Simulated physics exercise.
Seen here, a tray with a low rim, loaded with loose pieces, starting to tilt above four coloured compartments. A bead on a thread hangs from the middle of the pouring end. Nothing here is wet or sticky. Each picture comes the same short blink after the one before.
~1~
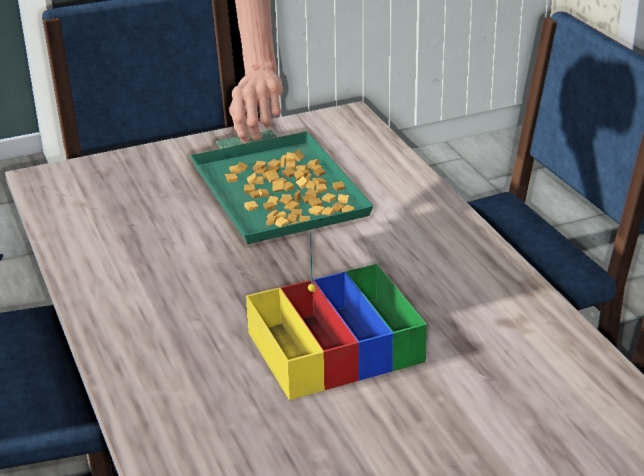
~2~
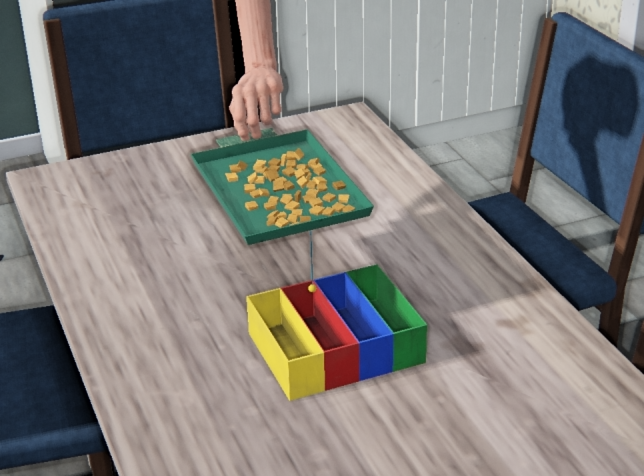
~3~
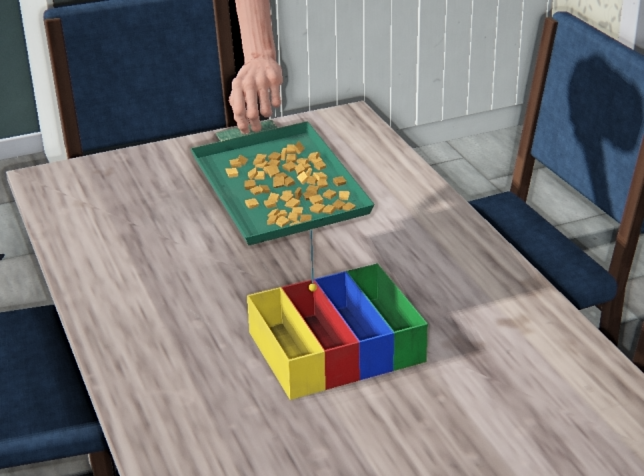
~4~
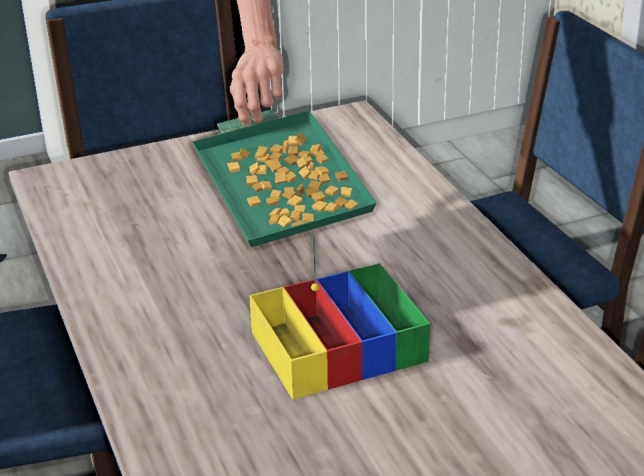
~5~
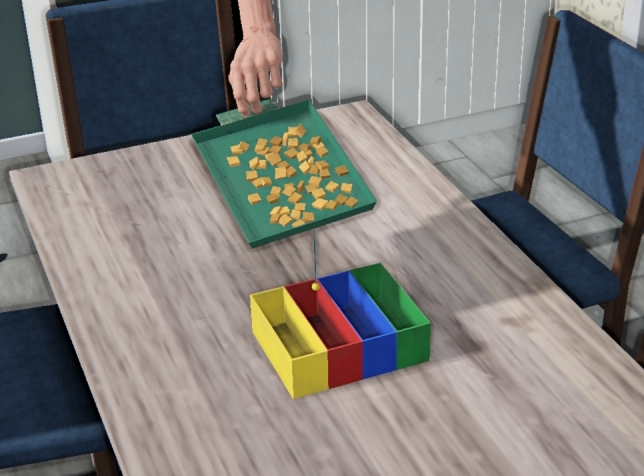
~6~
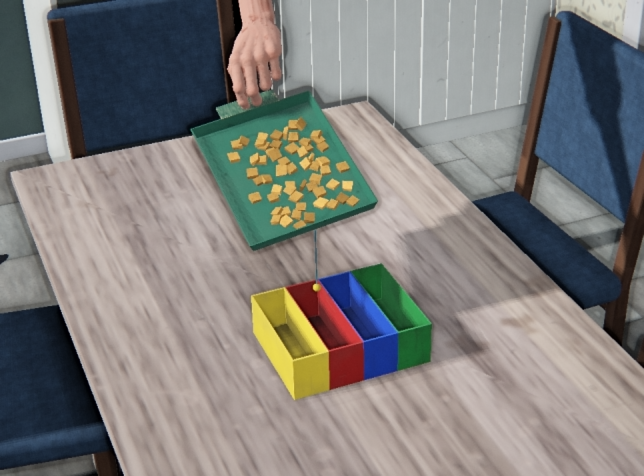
A hand reaches in from the top over a pale wooden table with blue chairs around it, seen from above at an angle. It grips a green tray of small golden-brown squares, with a bead on a thread beneath the near edge, above a box of yellow, red, blue and green compartments. The hand gradually tilts the tray toward its near left corner, while the view stays almost still.
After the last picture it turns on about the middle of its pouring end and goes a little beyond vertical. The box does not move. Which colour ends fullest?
It favours the yellow compartment.
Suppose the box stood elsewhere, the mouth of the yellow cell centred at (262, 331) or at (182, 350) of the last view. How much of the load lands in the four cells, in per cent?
Near 100 % and 100 %.
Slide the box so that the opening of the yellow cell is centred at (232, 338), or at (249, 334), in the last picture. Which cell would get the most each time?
First that red cell, then the cell in red.
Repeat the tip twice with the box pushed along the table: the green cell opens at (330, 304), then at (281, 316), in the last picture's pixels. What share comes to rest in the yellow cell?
Near 0 % and 0 %.
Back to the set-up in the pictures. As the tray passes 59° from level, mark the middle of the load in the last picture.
At about (276, 219).
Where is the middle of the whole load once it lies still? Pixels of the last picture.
Roughly at (277, 351).
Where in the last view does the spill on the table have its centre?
Roughly at (247, 362).
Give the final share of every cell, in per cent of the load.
About: Yellow cell 60, red cell 10, blue cell 0, green cell 0 per cent.
Just after the last frame, tray tipped steeply; every one on the tray.
A moment on, tray tipped right over; the larger part on the tray; about a tenth in the yellow cell; roughly a quarter falling or outside the box.
Further on, tray tipped past a quarter turn; roughly half in the yellow cell; about a tenth in the red cell; roughly a third falling or outside the box.
When it is over, tray tipped past a quarter turn; roughly half in the yellow cell; about a tenth in the red cell; not one in the blue cell; not one in the green cell; roughly a third outside the box.
